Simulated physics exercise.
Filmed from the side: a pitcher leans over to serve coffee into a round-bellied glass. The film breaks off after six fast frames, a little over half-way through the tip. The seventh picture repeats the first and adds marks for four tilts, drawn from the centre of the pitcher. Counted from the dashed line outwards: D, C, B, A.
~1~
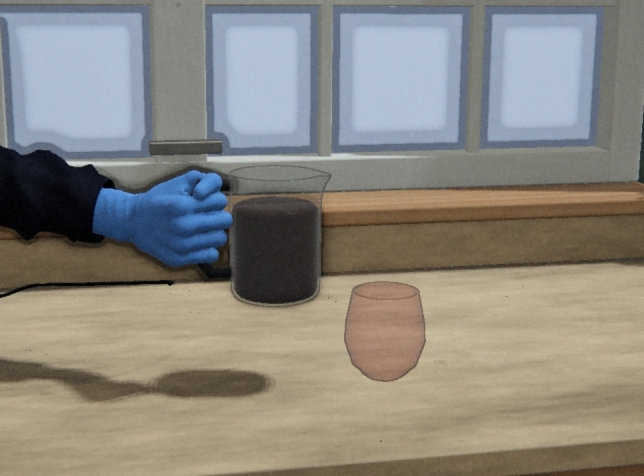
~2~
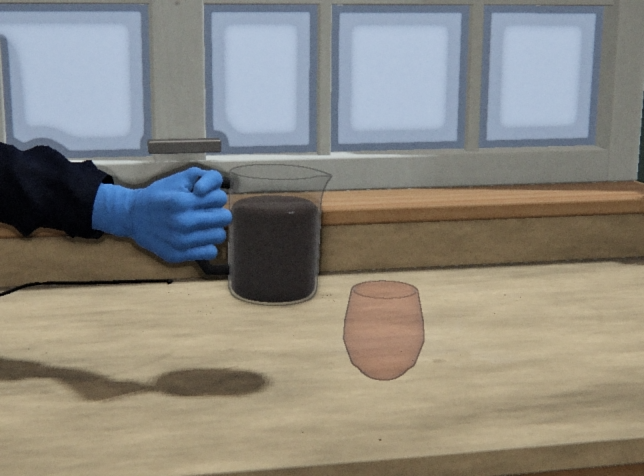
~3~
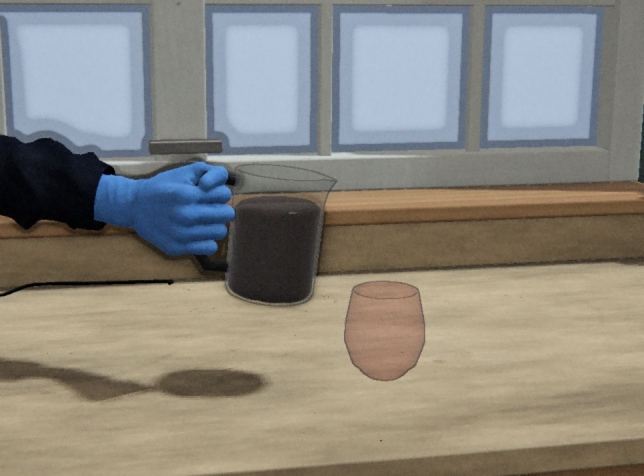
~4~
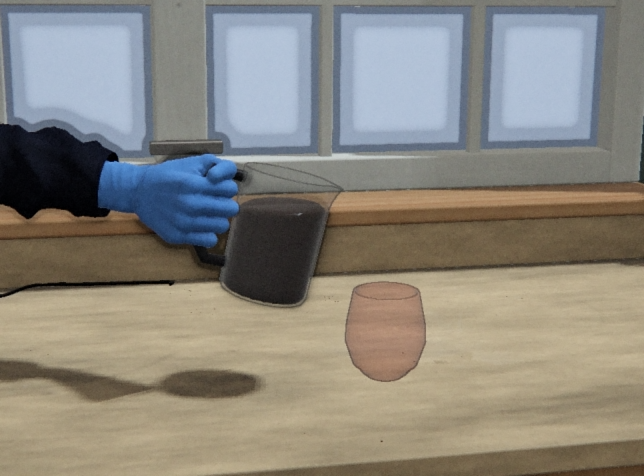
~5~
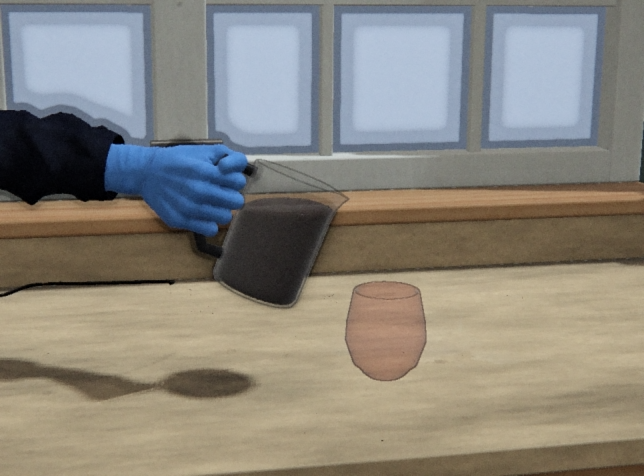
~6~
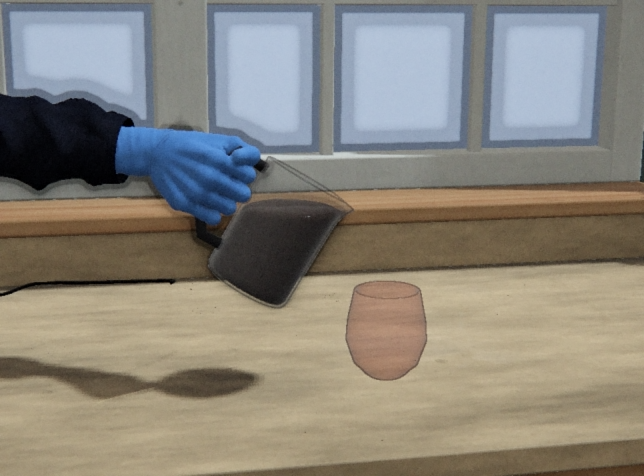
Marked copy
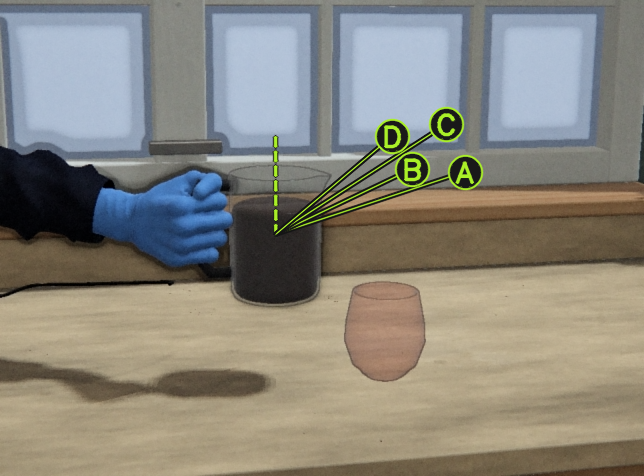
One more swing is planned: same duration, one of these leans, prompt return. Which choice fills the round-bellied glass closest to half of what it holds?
Tilt B does it best.
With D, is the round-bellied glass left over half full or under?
Under half.
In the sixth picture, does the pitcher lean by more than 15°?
Yes, it does.
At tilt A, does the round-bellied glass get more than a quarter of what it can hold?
Yes, it does.
On the marked copy, A at (449, 176); B at (396, 176); C at (431, 133); D at (379, 146).
With A, the round-bellied glass ends with about 72 % of what it can hold.
With B, the round-bellied glass ends with about 53 % of what it can hold.
With C, the round-bellied glass ends with about 33 % of what it can hold.
With D, the round-bellied glass ends with about 19 % of what it can hold.
